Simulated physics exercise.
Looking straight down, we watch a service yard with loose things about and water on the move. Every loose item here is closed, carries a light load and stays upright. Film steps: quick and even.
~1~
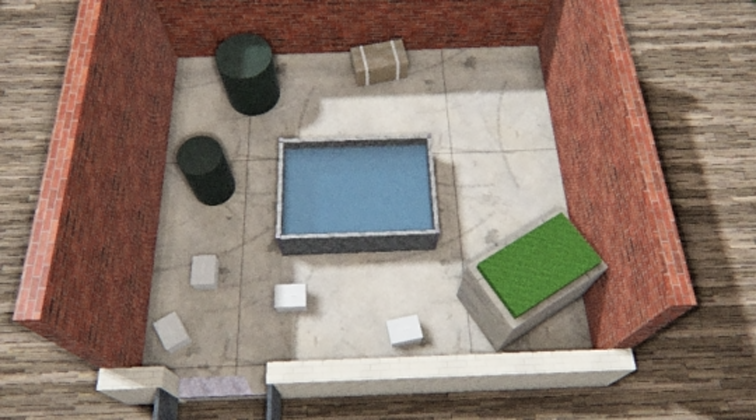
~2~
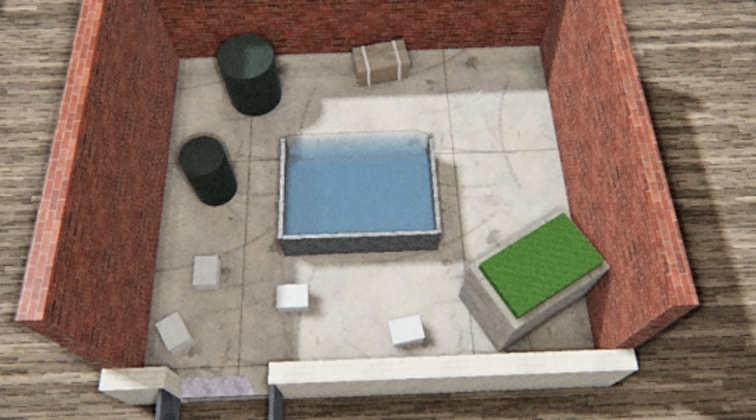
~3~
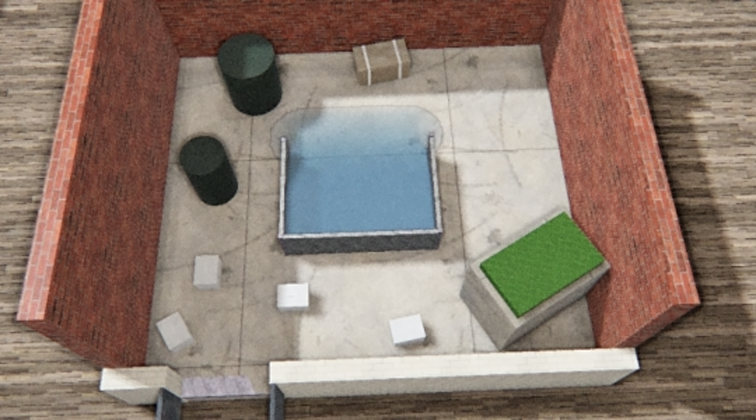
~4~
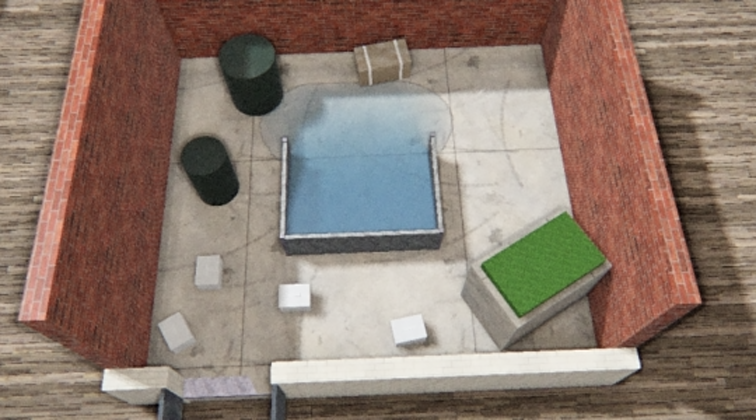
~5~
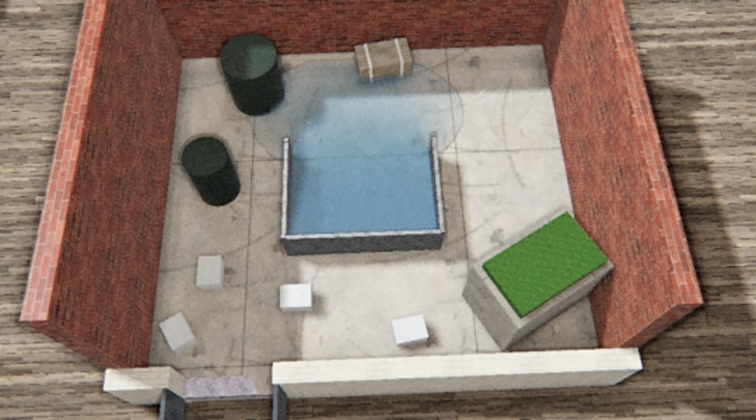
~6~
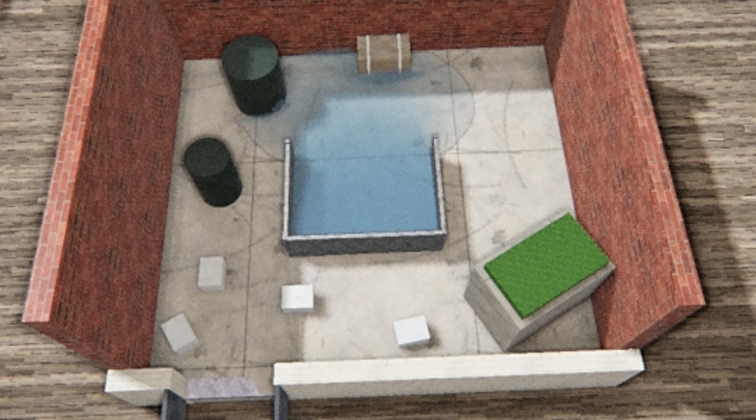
In a brick-walled service yard, a rectangular pool of blue water sits among two dark green drums, a strapped brown box, four pale blocks and a grass-topped planter. The pool's far wall disappears and water spreads across the concrete toward the back, reaching the box, which shifts slightly while the blocks stay put.
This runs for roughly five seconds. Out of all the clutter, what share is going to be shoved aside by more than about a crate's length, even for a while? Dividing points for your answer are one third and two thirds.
Answer: A share under one third.
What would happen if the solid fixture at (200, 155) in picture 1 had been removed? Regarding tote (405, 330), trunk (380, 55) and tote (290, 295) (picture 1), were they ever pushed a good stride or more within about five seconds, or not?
One by one: Remained nearby; cleared the mark; remained nearby.
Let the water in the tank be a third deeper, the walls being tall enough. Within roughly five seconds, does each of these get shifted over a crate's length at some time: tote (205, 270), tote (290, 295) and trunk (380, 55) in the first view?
Per item, in order: Cleared the mark; missed the mark; cleared the mark.
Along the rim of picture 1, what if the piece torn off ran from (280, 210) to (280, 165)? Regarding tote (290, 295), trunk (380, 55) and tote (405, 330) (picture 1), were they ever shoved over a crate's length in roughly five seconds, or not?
As listed: Under that, less than that, under that.
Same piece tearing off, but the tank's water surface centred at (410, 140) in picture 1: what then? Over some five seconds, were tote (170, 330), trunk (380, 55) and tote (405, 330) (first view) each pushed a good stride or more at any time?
Object by object, in turn: Lingered near its place, travelled a good distance, lingered near its place.
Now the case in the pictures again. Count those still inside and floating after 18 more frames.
1.
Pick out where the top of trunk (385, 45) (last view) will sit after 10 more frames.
Position: About (426, 47).
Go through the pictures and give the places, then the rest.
A trunk at (380, 55) rests on the ground; a tote at (171, 330) rests on the ground; 0 of 5 have shifted, in the first picture.
A trunk at (381, 55), on the bottom; a tote at (173, 331), on the bottom; 0 of 5 have shifted, in the second picture.
A trunk at (382, 54), on the bottom; a tote at (174, 330) rests on the ground; 0 of 5 have shifted, in the third picture.
A trunk at (383, 55), on the bottom; a tote at (175, 331), on the bottom; 0 of 5 have shifted, in the fourth picture.
A trunk at (384, 53), on the bottom, close to its start; a tote at (177, 331) rests on the ground; 0 of 5 have shifted, in the fifth picture.
A trunk at (384, 46), on the bottom, close to its start; a tote at (178, 332), on the bottom; 1 of 5 have shifted, in the sixth picture.
A moment on, 0 of 5 are well off their spots; 1 afloat.
Next, 1 of 5 are well off their spots; 1 afloat.
Later, 1 of 5 are well off their spots; 1 afloat.
In the end, 1 of 5 are well off their spots, and 1 have been at some point; 1 afloat.
